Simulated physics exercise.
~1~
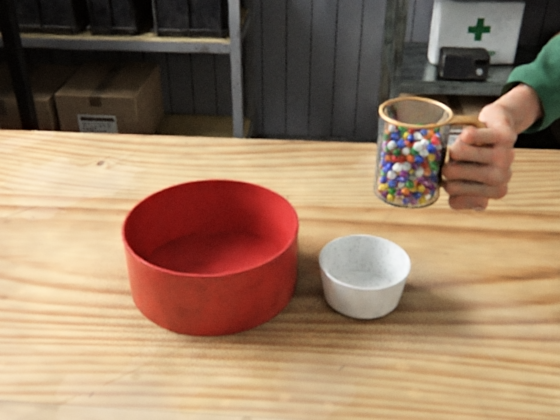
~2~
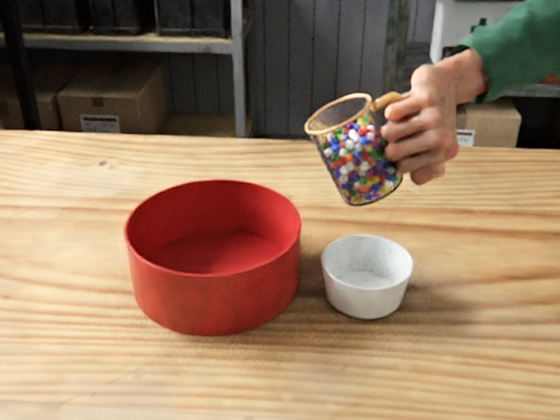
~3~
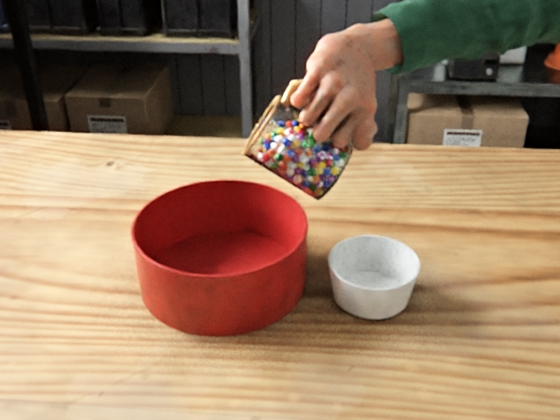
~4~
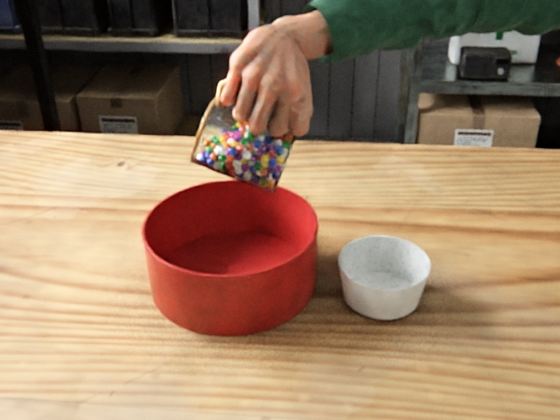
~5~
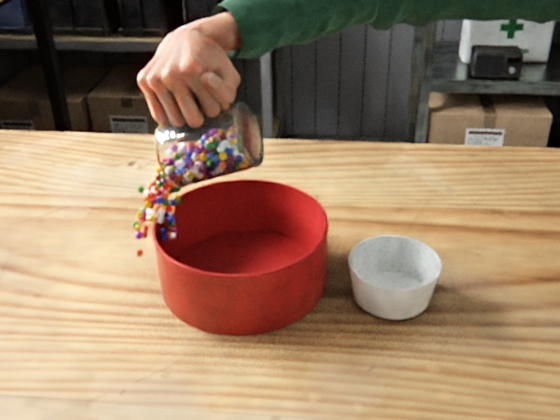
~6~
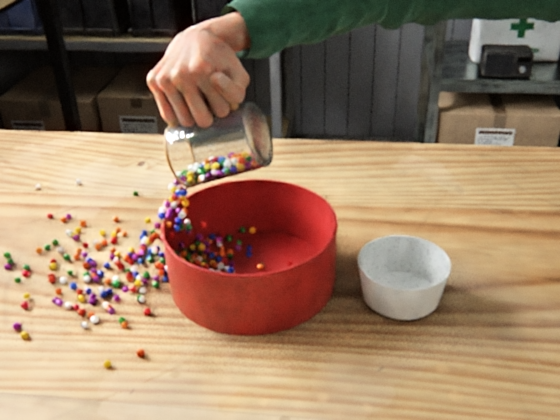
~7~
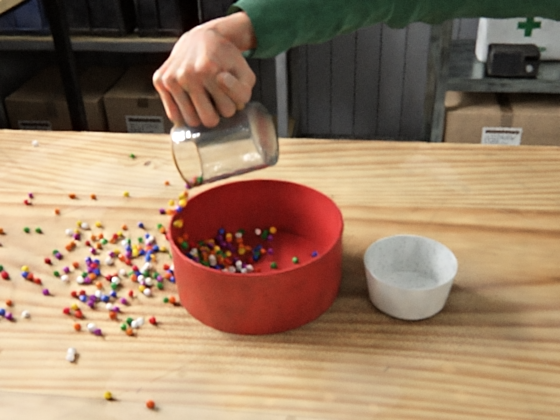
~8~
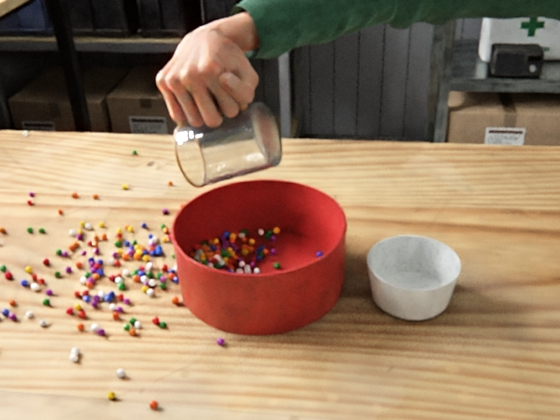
On a wooden table in a storage room with shelves and cardboard boxes, a red pot stands beside a smaller white dish. A hand in a green sleeve holds a clear cup full of colourful beads at the right, then carries it left over the dish and the pot, tilting it along the way. Near the pot's left rim, the cup tips past level and beads pour out, some into the pot and many onto the table. The cup empties, leaving beads in the pot and scattered across the wood to its left, while the white dish stays empty.
